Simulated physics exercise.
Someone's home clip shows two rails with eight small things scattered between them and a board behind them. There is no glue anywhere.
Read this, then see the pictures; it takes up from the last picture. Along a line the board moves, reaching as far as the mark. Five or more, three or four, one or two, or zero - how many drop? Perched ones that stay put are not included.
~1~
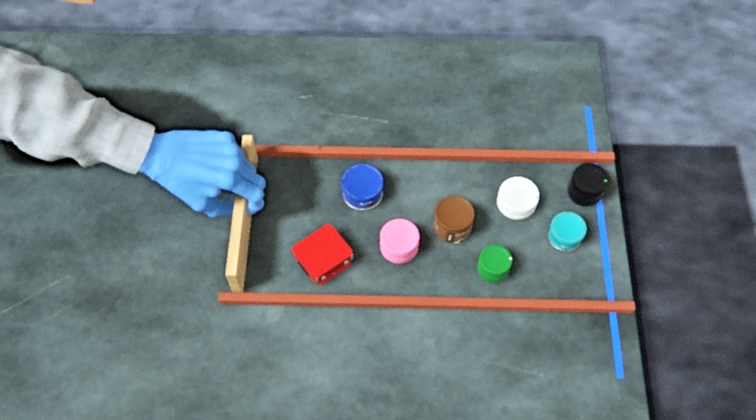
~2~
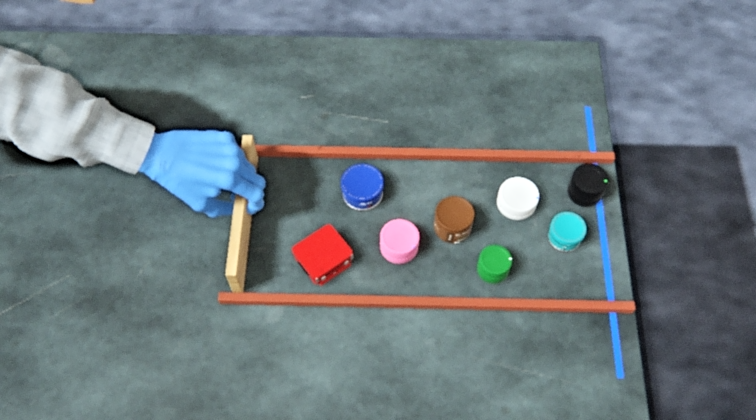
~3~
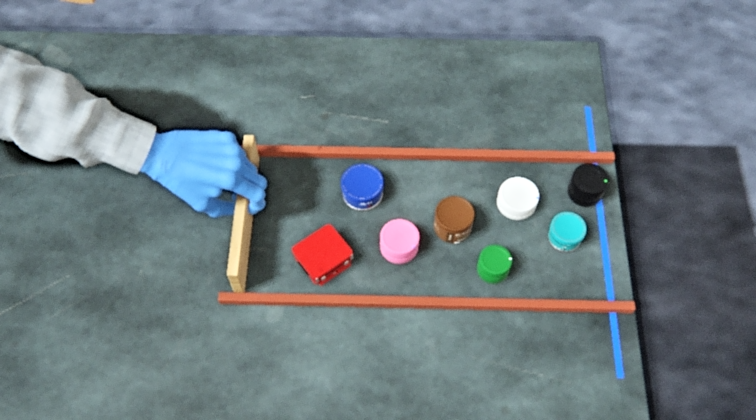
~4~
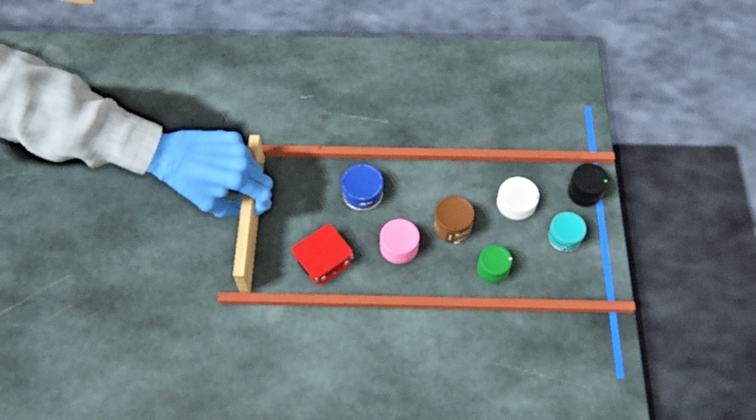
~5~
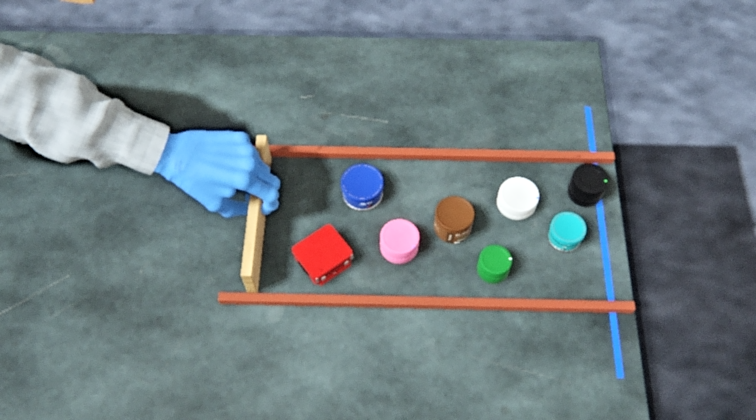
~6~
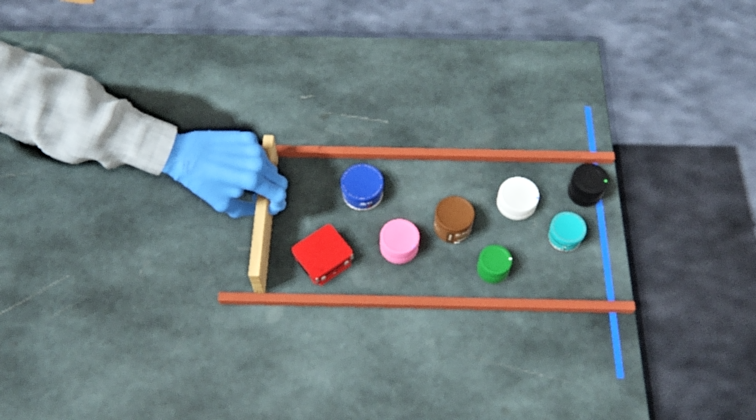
Five or more drop.
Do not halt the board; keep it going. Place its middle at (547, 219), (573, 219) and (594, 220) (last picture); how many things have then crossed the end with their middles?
Respectively, 1, 4 and 5.
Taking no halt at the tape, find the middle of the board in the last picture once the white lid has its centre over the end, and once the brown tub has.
First near (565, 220), second near (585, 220).
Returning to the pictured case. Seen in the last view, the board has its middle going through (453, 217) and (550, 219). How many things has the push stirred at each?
The first number is 6, the next one 8.
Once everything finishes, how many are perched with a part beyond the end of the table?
I'd put it at 3.
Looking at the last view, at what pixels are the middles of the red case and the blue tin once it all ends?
Red case at about (634, 282), blue tin at about (620, 186).
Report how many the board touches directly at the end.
The count is 3.
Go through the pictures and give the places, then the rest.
In the first frame, black lid (588, 185); turquoise tin (567, 232); white lid (518, 198); board (243, 212); tape (603, 230).
In the second frame, turquoise tin (567, 232); blue tin (363, 188).
In the third frame, white lid (518, 199); brown tub (454, 220).
In the fourth frame, black lid (588, 185); green lid (494, 264).
In the fifth frame, turquoise tin (567, 232); red case (323, 256).
In the sixth frame, black lid (588, 185); turquoise tin (567, 232); white lid (518, 199); board (264, 213); tape (603, 230).
Early on, none off yet; black lid at rest near (588, 185); turquoise tin at rest near (567, 232); white lid at rest near (518, 199).
Finally, the number that fall off is five or more; lost, brown tub, green lid, white lid, turquoise tin and black lid.
